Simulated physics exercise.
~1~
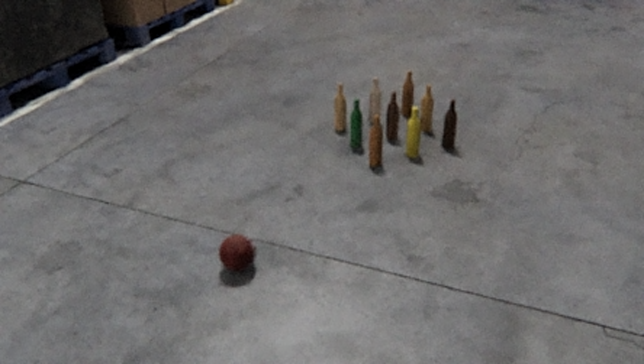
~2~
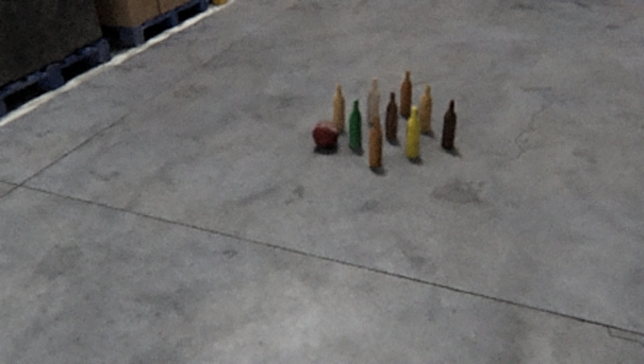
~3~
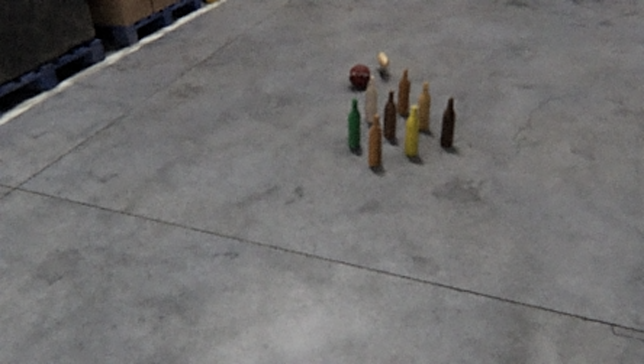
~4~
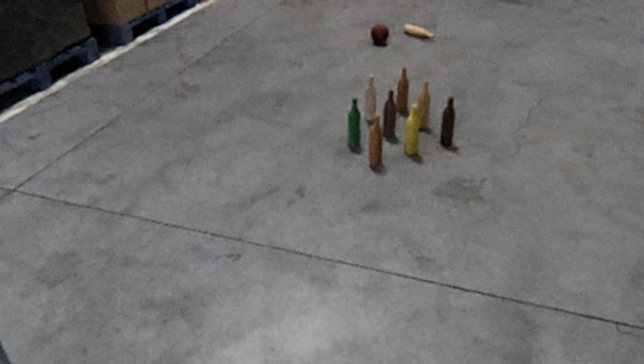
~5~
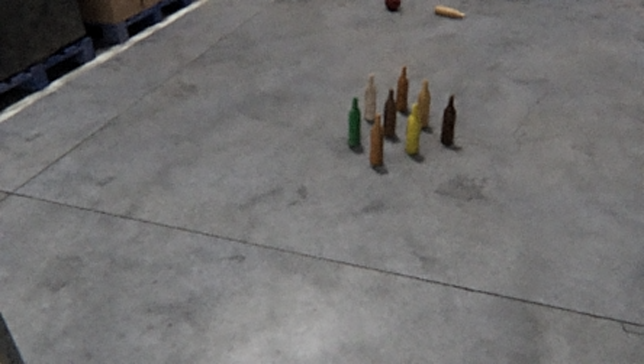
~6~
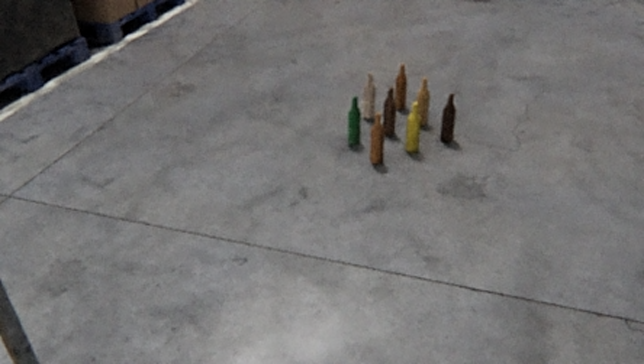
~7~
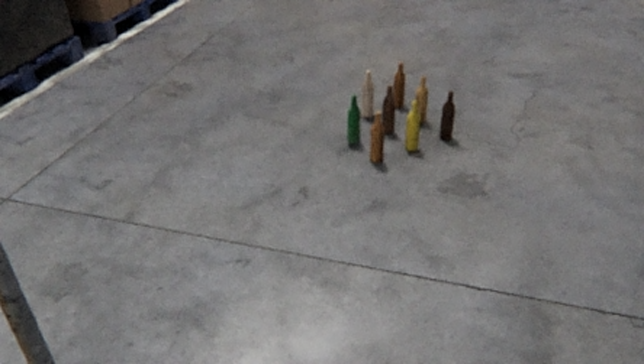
On a grey concrete floor, a dark red ball rolls away toward a group of standing wooden skittles and knocks over the one at the left edge. Ball and fallen skittle travel out of view at the top, leaving the others, including green and yellow, upright.
